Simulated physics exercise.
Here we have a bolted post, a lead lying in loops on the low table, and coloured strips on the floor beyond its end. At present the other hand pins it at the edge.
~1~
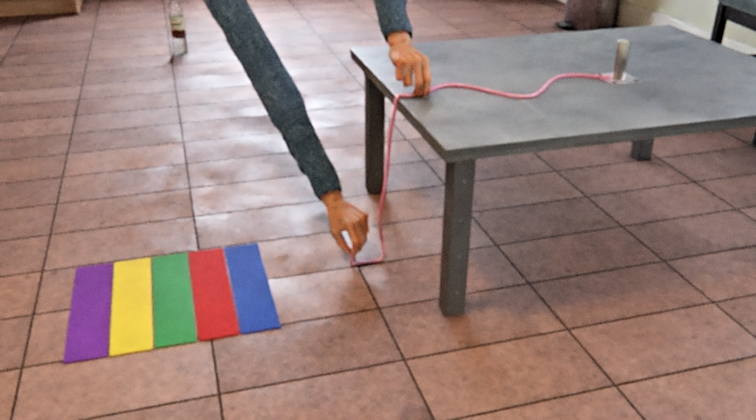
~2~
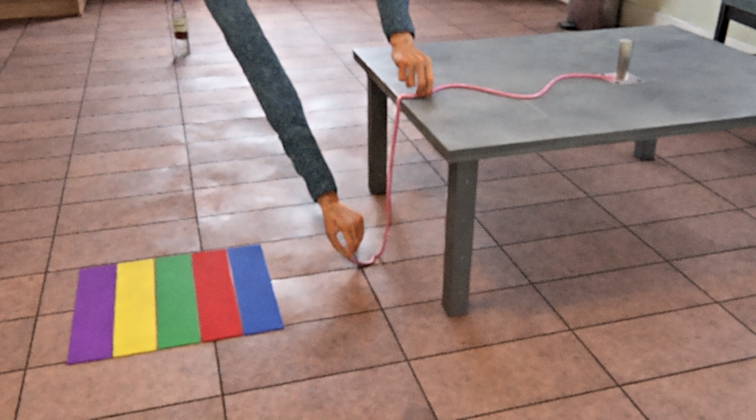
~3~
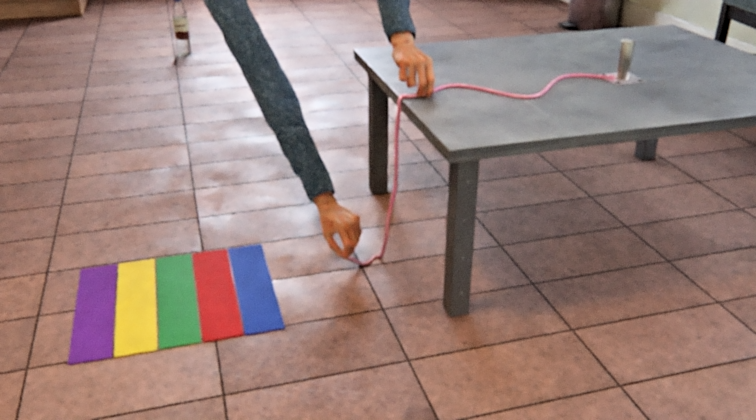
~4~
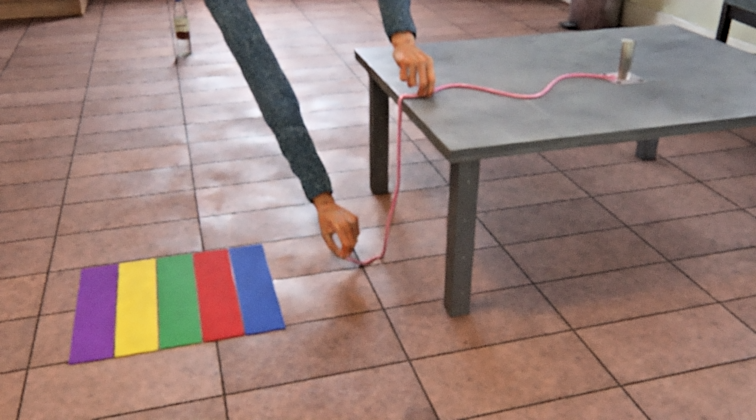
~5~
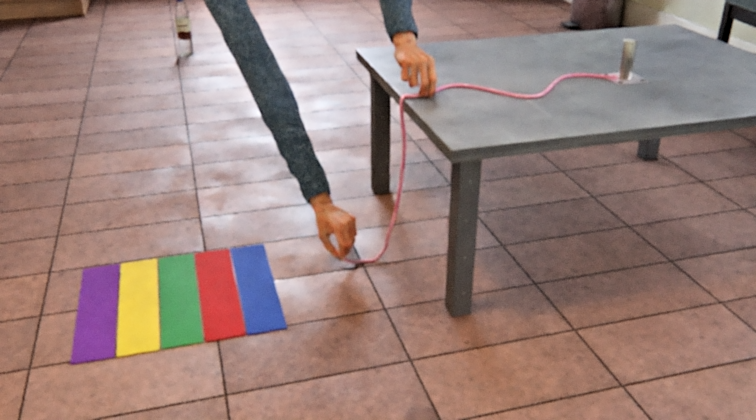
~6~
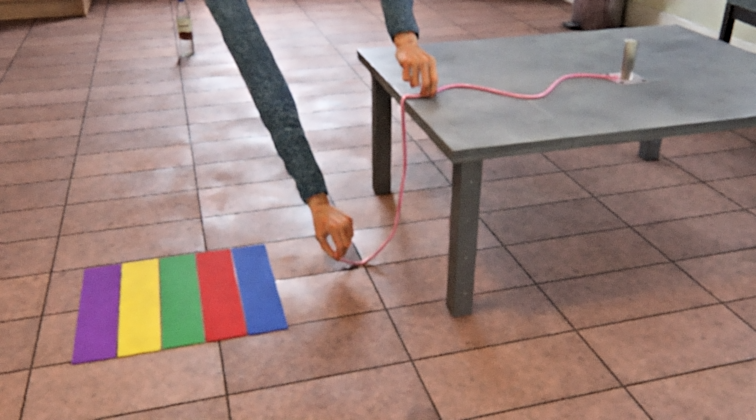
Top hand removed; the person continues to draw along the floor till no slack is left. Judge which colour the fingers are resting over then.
The green strip.
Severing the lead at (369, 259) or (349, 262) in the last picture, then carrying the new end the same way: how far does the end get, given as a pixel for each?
(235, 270) and (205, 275).
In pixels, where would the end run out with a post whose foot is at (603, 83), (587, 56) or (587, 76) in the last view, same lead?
Roughly (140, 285), then (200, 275), then (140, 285).
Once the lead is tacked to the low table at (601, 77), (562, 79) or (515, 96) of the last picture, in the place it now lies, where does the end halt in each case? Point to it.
Taking them in turn, I'd expect around (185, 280), (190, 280) and finally (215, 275).
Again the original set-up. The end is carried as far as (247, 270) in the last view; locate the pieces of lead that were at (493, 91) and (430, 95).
You'll find the first mark at (457, 93) and the second mark at (399, 127).
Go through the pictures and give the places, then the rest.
The first frame shows end (351, 252); blue (257, 313); red (216, 319); green (175, 326); yellow (132, 333); purple (87, 340).
The second frame shows end (346, 254); lead through (575, 76) (540, 94) (471, 87) (407, 97) (390, 172) (385, 240).
The third frame shows end (343, 255).
The fourth frame shows end (342, 255); lead through (577, 75) (542, 94) (472, 87) (409, 97) (399, 172) (386, 239).
The fifth frame shows end (339, 256).
The sixth frame shows end (336, 257); lead through (580, 76) (544, 94) (475, 88) (411, 97) (404, 172) (389, 238).
A little later, end near (247, 270); over blue.
Next, end near (205, 276); over red.
When it is tight, end near (179, 280); over green. It gets as far as the green strip.
